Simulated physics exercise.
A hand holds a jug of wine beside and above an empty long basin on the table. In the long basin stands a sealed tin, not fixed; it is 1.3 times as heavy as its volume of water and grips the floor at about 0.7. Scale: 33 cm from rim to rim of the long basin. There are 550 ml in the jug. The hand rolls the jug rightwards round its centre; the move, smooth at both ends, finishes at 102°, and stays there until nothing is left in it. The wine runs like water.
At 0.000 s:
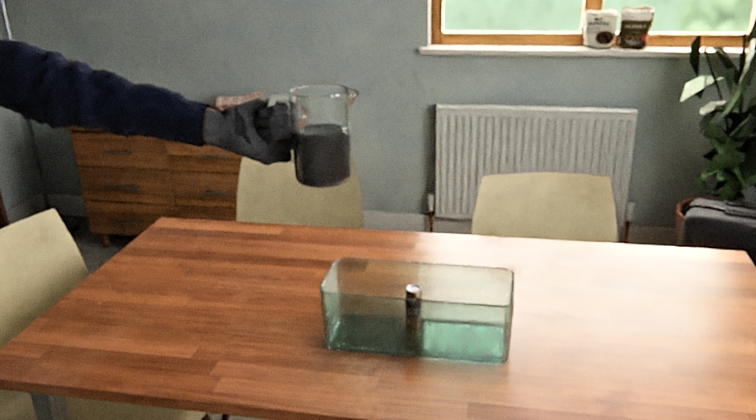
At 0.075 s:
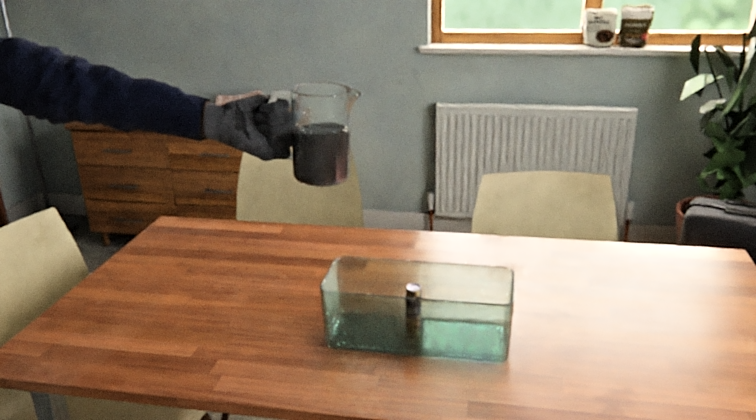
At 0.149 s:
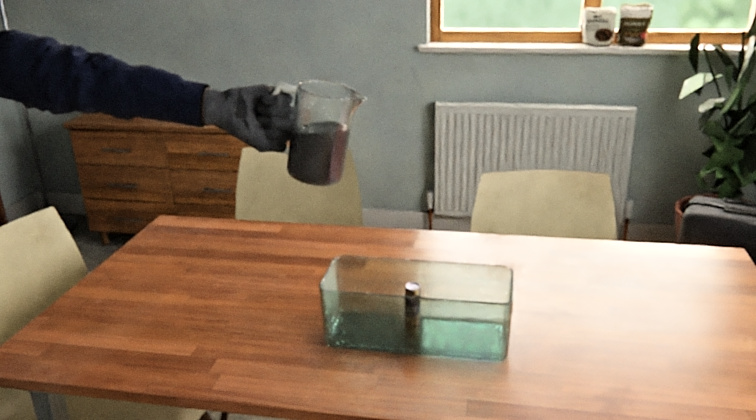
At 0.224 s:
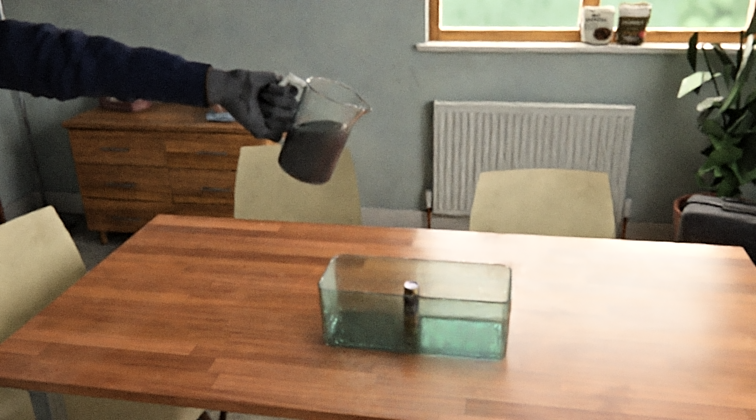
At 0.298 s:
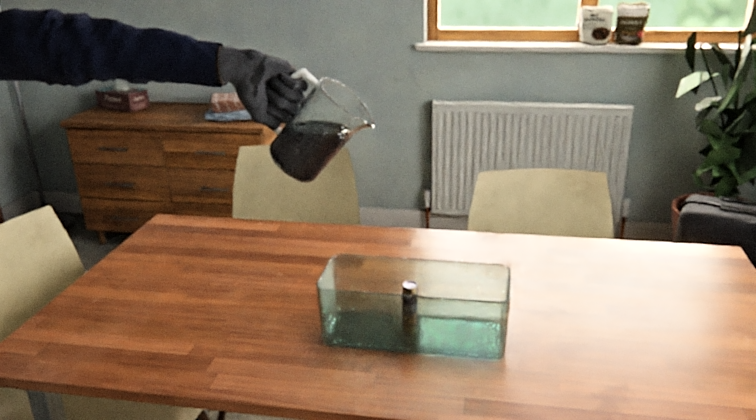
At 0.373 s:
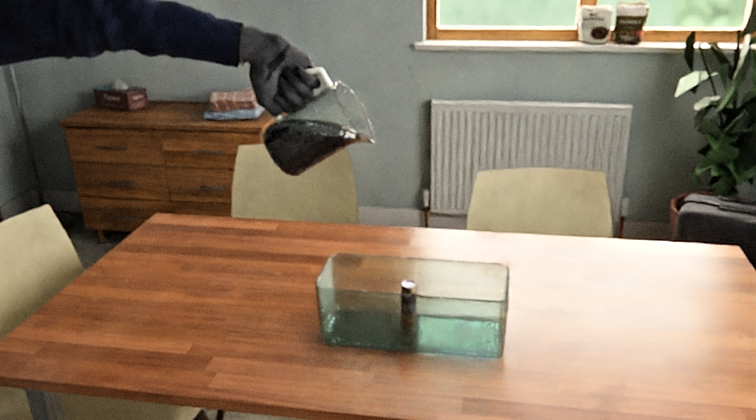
At first, a gloved hand holds a clear jug of dark wine upright above and to the left of a long greenish basin on a wooden table. The hand rolls the jug rightwards, slightly, then steeply, and the wine shifts along its side until it lies close to the lowered spout.
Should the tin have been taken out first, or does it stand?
The tin keeps standing.
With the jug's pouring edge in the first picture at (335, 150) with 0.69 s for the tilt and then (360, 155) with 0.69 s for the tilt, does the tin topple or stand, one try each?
First it goes over; then it topples.
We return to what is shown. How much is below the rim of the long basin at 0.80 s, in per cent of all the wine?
Some 34 per cent.
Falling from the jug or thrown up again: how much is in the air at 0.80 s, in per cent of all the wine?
Some 38 per cent.
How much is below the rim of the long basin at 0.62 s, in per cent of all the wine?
Near 1 in a hundred.
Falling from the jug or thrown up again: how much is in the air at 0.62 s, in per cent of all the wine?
Some 26 per cent.
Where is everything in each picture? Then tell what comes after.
Tilt 0°; pouring edge (359, 93); surface from (296, 129) to (349, 130); the long basin's rim runs from (328, 275) to (514, 288); the tin's top is at (414, 290), in the first frame.
Tilt 3°; pouring edge (361, 93); surface from (296, 128) to (349, 129), in the second frame.
Tilt 11°; pouring edge (366, 99); surface from (296, 128) to (349, 128), in the third frame.
Tilt 24°; pouring edge (372, 110); surface from (290, 130) to (349, 129), in the fourth frame.
Tilt 40°; pouring edge (375, 125); surface from (280, 134) to (352, 130), in the fifth frame.
Tilt 57°; pouring edge (374, 142); surface from (273, 125) to (359, 134), in the sixth frame.
After 0.62 s the tilt is 99° and 73 per cent is still to pour; the tin stands where it began.
After 0.80 s the tilt is 102° and 29 per cent is still to pour; the tin stands where it began.
After 0.99 s the tilt is 102° and 9 per cent is still to pour; the tin stands where it began.
After 1.19 s the tilt is 102° and 2 per cent is still to pour; the tin stands where it began.
In the end the tin stands where it began.
